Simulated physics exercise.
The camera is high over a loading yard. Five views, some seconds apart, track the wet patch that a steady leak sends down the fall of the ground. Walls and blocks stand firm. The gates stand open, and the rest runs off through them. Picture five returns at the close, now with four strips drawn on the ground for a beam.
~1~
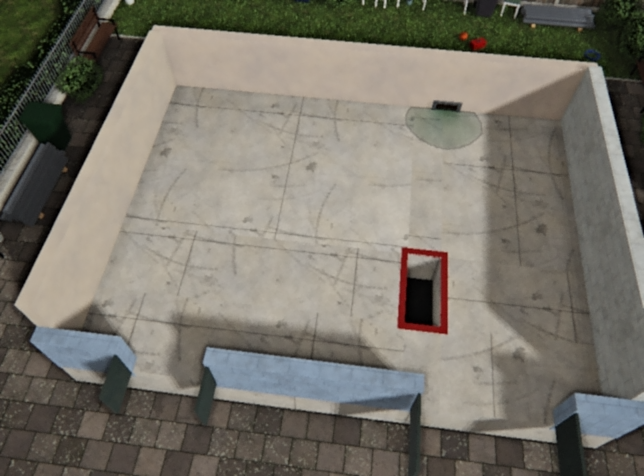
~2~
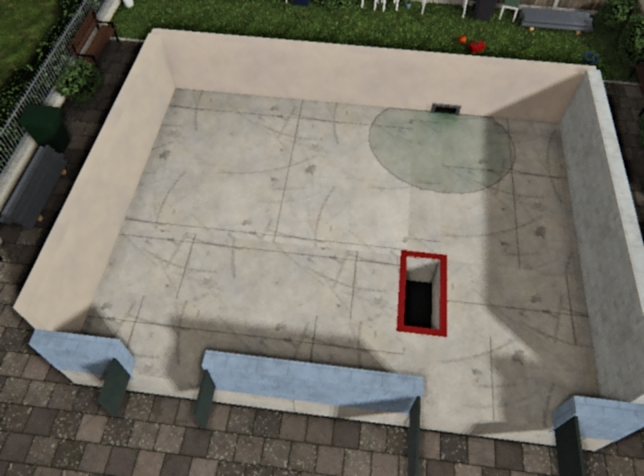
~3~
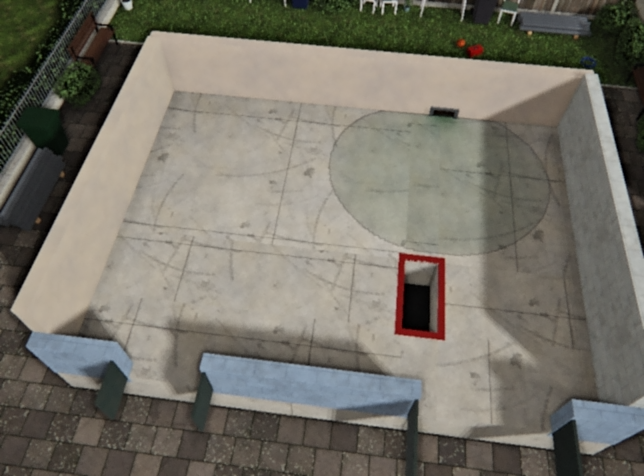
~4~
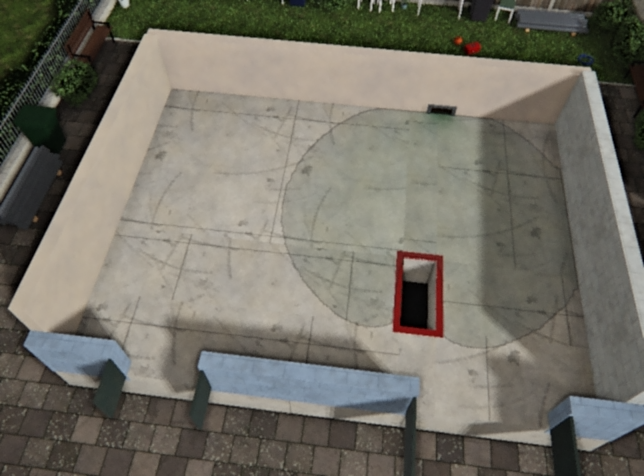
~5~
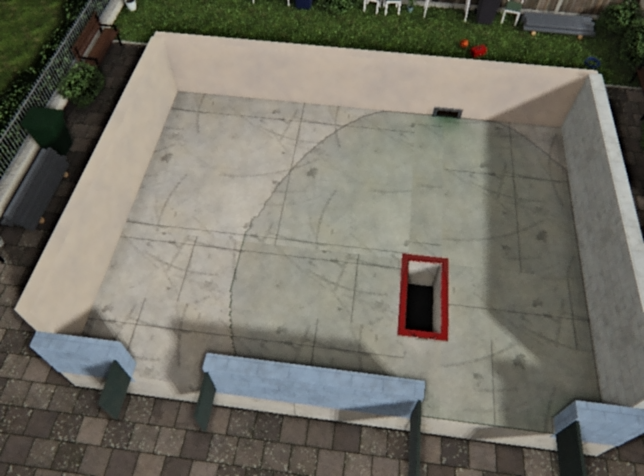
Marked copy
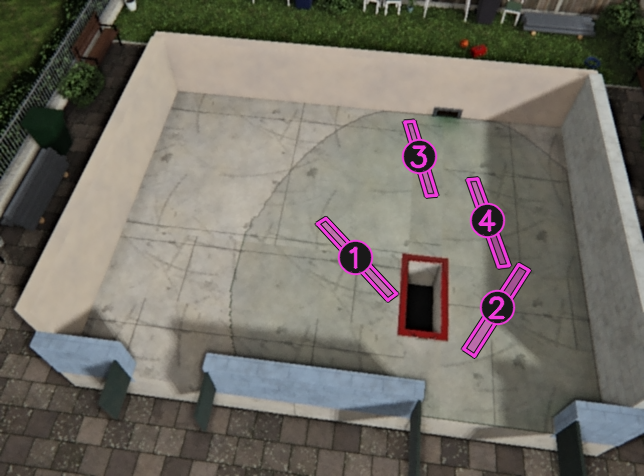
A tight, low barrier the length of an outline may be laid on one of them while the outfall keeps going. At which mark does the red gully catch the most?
The best place is 1.
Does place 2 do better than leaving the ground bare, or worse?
Place 2 is better.
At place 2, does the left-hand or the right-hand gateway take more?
The right gate.
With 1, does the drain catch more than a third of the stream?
Yes.
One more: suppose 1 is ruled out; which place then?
Here it is place 2.
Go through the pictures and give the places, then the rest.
The first picture shows outfall at (447, 106); red gully at (424, 289); open gate at (176, 363); open gate at (484, 401); 3 % of the ground under water, visible out to (430, 141); red gully still dry.
In the second picture, 10 % of the ground under water, visible out to (447, 190); red gully still dry.
In the third picture, 23 % of the ground under water, visible out to (405, 243); red gully still dry.
In the fourth picture, 41 % of the ground under water, visible out to (339, 312); red gully taking water.
In the fifth picture, 59 % of the ground is wet; red gully taking water.
In magenta, 1 from (321, 221) to (392, 296); 2 from (469, 352) to (523, 267); 3 from (409, 121) to (431, 195); 4 from (472, 179) to (504, 266).
Choosing 1, about 48 % of the stream goes into the red gully, about 51 % out by the gates.
Choosing 2, about 31 % of the stream goes into the red gully, about 69 % out by the gates.
Choosing 3, about 17 % of the stream goes into the red gully, about 81 % out by the gates.
Choosing 4, about 21 % of the stream goes into the red gully, about 78 % out by the gates.
